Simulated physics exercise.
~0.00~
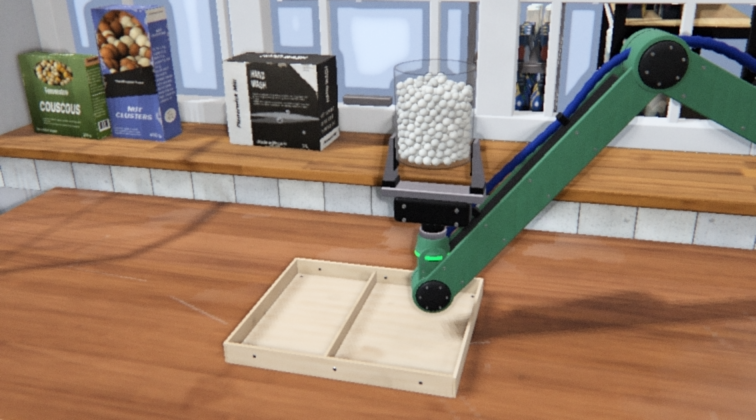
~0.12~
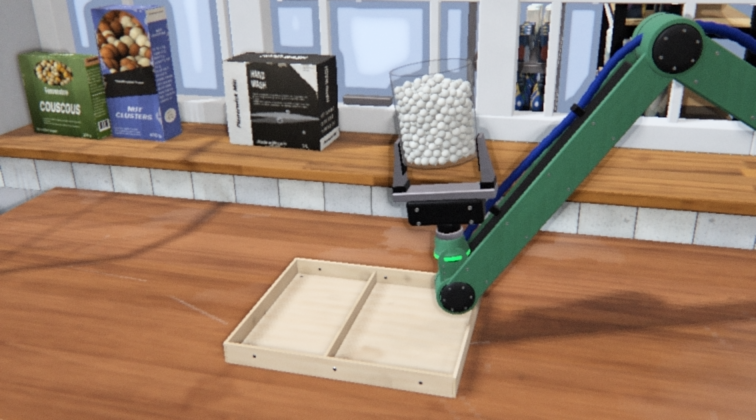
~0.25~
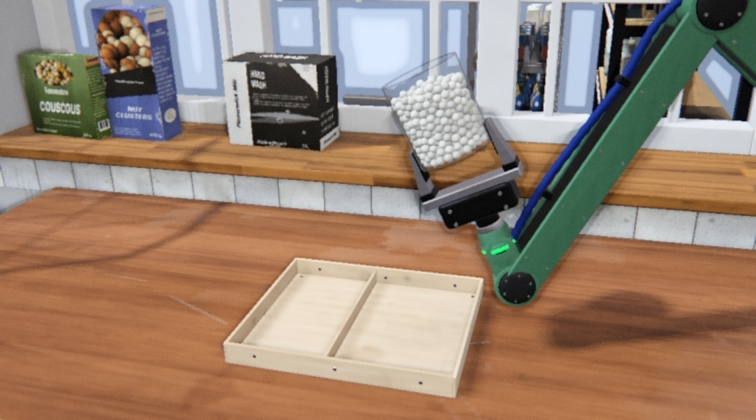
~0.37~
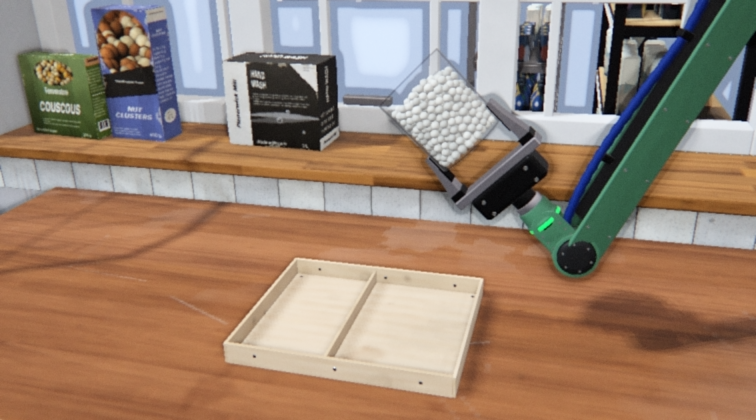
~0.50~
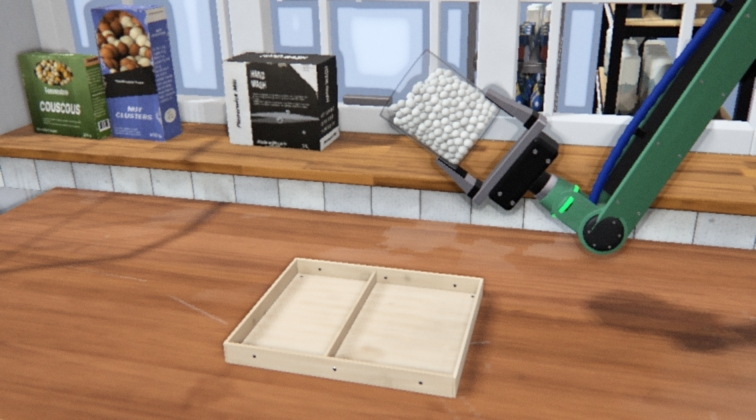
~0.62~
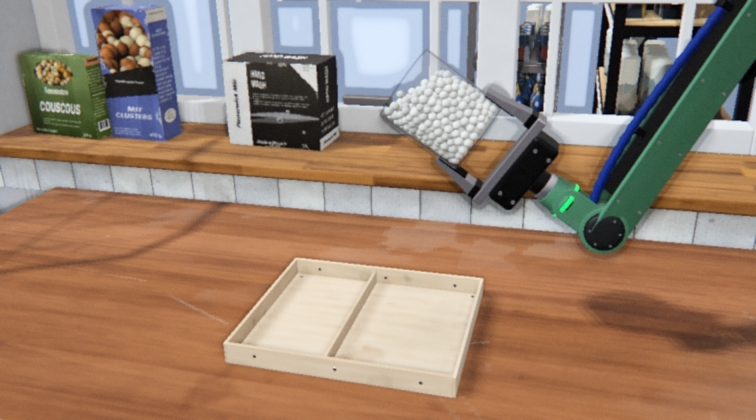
A green robot arm tilts a clear beaker of white beads leftward, then holds it still.
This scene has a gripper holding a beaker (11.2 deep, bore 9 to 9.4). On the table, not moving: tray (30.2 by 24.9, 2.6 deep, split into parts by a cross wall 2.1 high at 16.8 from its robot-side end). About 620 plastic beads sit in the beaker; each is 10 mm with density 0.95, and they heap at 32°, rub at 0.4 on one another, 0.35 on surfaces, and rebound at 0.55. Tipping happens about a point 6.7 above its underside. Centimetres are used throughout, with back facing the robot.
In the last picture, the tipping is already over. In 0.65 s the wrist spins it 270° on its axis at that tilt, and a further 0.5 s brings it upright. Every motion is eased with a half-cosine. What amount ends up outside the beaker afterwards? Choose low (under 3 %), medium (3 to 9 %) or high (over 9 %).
Low - under 3 %.
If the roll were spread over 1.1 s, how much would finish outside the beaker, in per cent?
You'd be looking at some 0 per cent.
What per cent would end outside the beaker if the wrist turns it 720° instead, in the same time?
Roughly 0 %.
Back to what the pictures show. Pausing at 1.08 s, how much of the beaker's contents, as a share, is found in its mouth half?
Roughly 45 percent.
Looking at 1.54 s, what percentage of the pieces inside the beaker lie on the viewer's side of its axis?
About 50 percent, I'd say.
By 1.08 s, tipped 56°, highest piece 38 above the table; 620 in the beaker, 1 in the far-side part, 1 in flight or on a rim.
By 1.54 s, tipped 24°, highest piece 36 above the table; 617 in the beaker, 1 in the far-side part, 1 on the table or floor, 3 in flight or on a rim.
By 1.97 s, upright, highest piece 38 above the table; 617 in the beaker, 3 in the far-side part, 2 on the table or floor.
By 2.67 s, upright, highest piece 38 above the table; 617 in the beaker, 3 in the far-side part, 2 on the table or floor.
Final count, 617 in the beaker, 3 in the far-side part, 2 on the table or floor. That is 1 % outside the beaker.
